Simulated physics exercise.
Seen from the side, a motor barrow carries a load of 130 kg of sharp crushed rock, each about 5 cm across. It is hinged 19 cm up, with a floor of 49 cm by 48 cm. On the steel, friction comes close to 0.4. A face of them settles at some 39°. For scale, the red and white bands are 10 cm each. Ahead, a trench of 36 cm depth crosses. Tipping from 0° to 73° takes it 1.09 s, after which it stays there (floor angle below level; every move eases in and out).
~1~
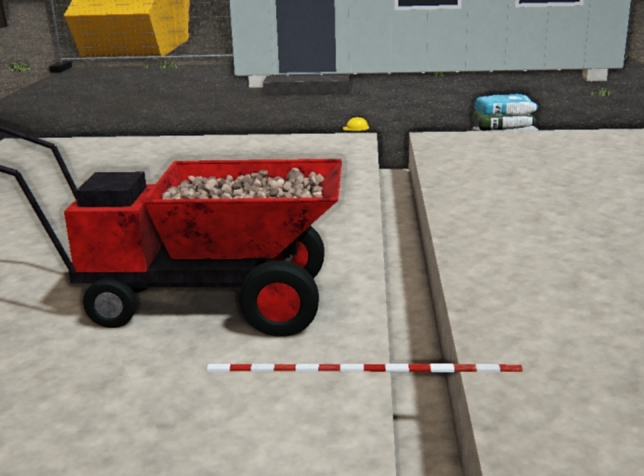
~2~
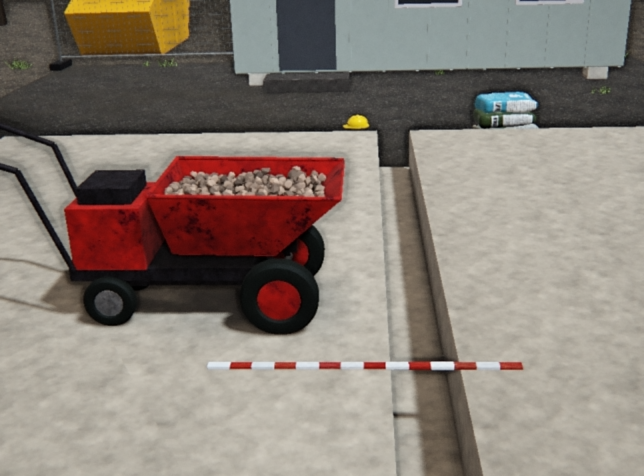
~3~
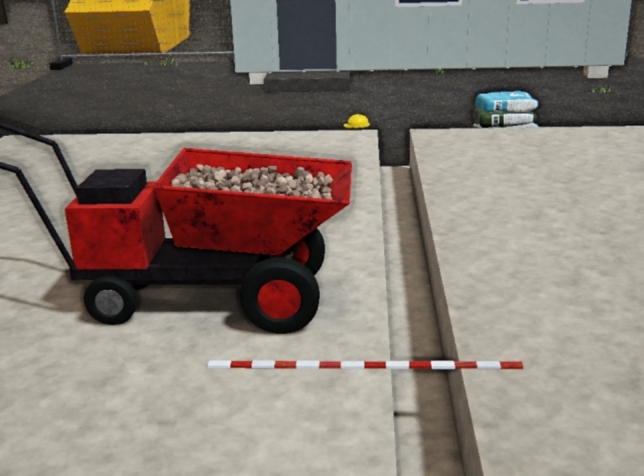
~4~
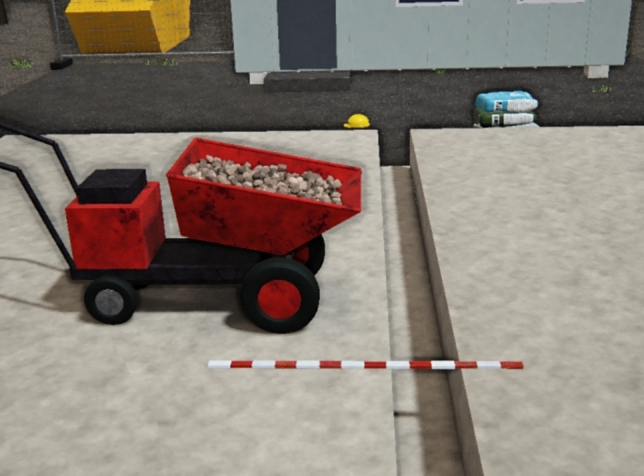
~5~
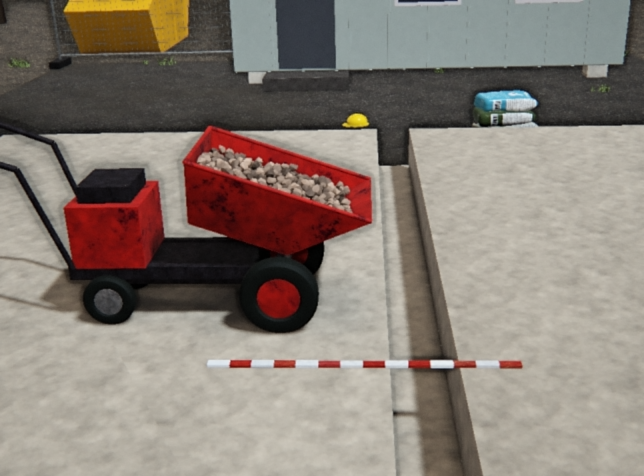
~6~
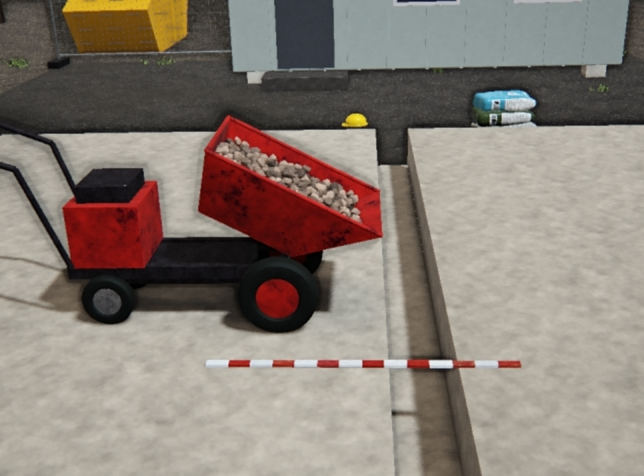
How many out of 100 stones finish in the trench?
About 92 of them.
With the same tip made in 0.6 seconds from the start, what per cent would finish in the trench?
It would come to roughly 80 per cent.
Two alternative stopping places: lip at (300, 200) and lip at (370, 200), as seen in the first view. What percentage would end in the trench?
Near 65 then near 25 percent.
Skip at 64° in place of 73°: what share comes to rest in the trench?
It would come to about 80 percent.
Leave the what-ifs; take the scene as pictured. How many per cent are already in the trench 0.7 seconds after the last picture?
Some 35 per cent.
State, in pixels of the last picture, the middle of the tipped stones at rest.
About (419, 344).
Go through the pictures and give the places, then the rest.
Lip at (338, 200), floor tilted 0°, highest stones at (262, 181), in the first picture.
The skip is at 1°, its lip at (341, 199); the top of the load is at (262, 180), in the second picture.
The skip is at 6°, its lip at (349, 203); the top of the load is at (214, 176), in the third picture.
Lip at (360, 211), floor tilted 12°, highest stones at (214, 168), in the fourth picture.
Lip at (372, 222), floor tilted 19°, highest stones at (221, 158), in the fifth picture.
Lip at (382, 236), floor tilted 28°, highest stones at (231, 148), in the sixth picture.
Then, 0.4 s after the last picture the floor is at 62°, 100 % in the skip; the foremost stones are at (395, 266).
Then, 0.7 s after the last picture the floor is at 73°, 64 % in the skip, 34 % in the trench, 2 % past the trench; the foremost stones are at (465, 311).
Then, 1.1 s after the last picture the floor is at 73°, 21 % in the skip, 71 % in the trench, 7 % past the trench; the foremost stones are at (533, 307).
Then, 3.0 s after the last picture the floor is at 73°, 0 % in the skip, 92 % in the trench, 8 % past the trench; the foremost stones are at (547, 307).
